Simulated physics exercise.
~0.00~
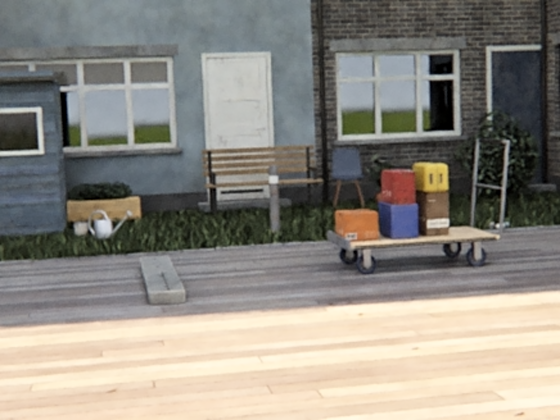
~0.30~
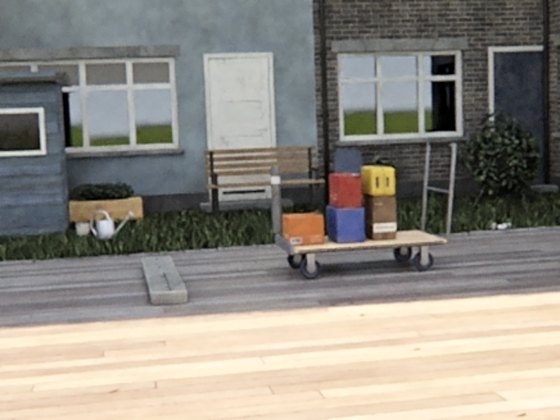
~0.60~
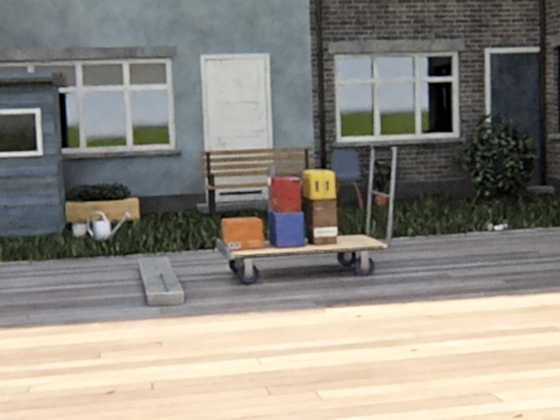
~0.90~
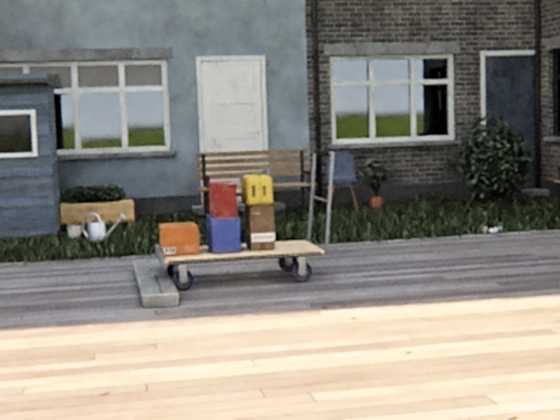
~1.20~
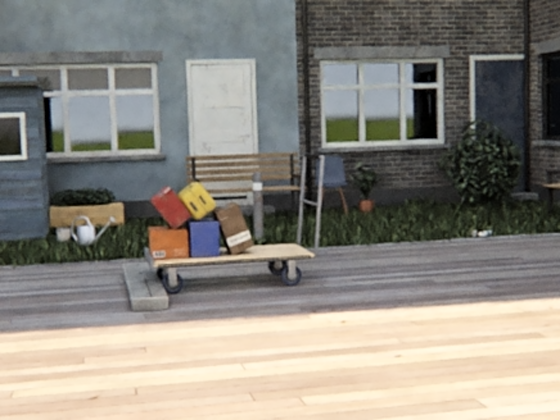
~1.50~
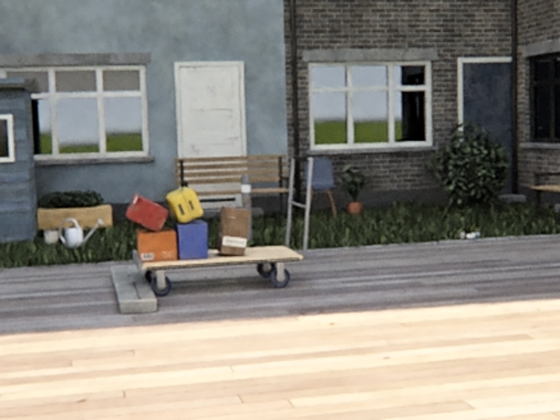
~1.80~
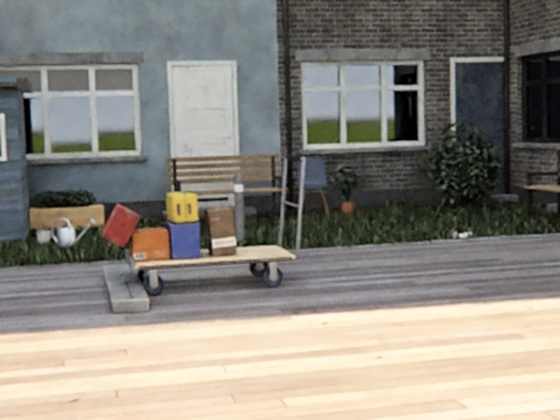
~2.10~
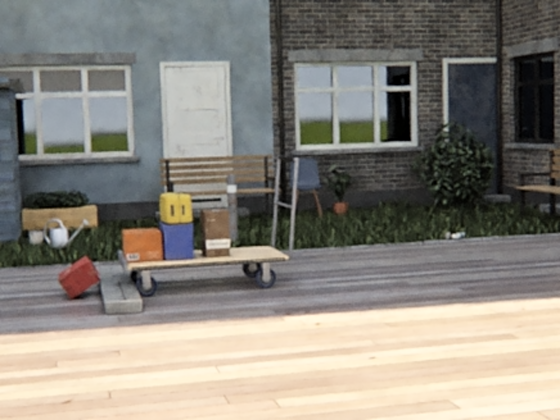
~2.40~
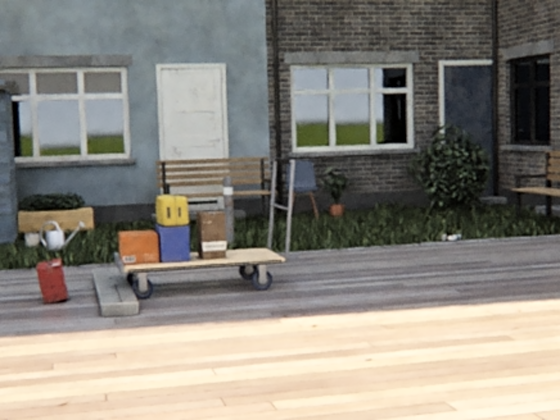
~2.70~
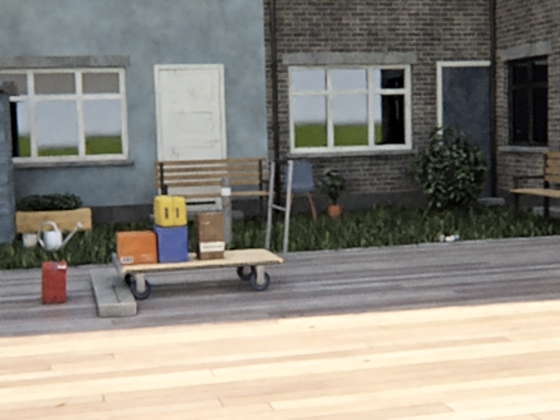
A flatbed trolley stacked with colourful boxes rolled left across the deck and stopped against a low beam, making the load lurch; the red parcel tumbled off the front and settled upright on the ground beyond it, while the others stayed aboard.
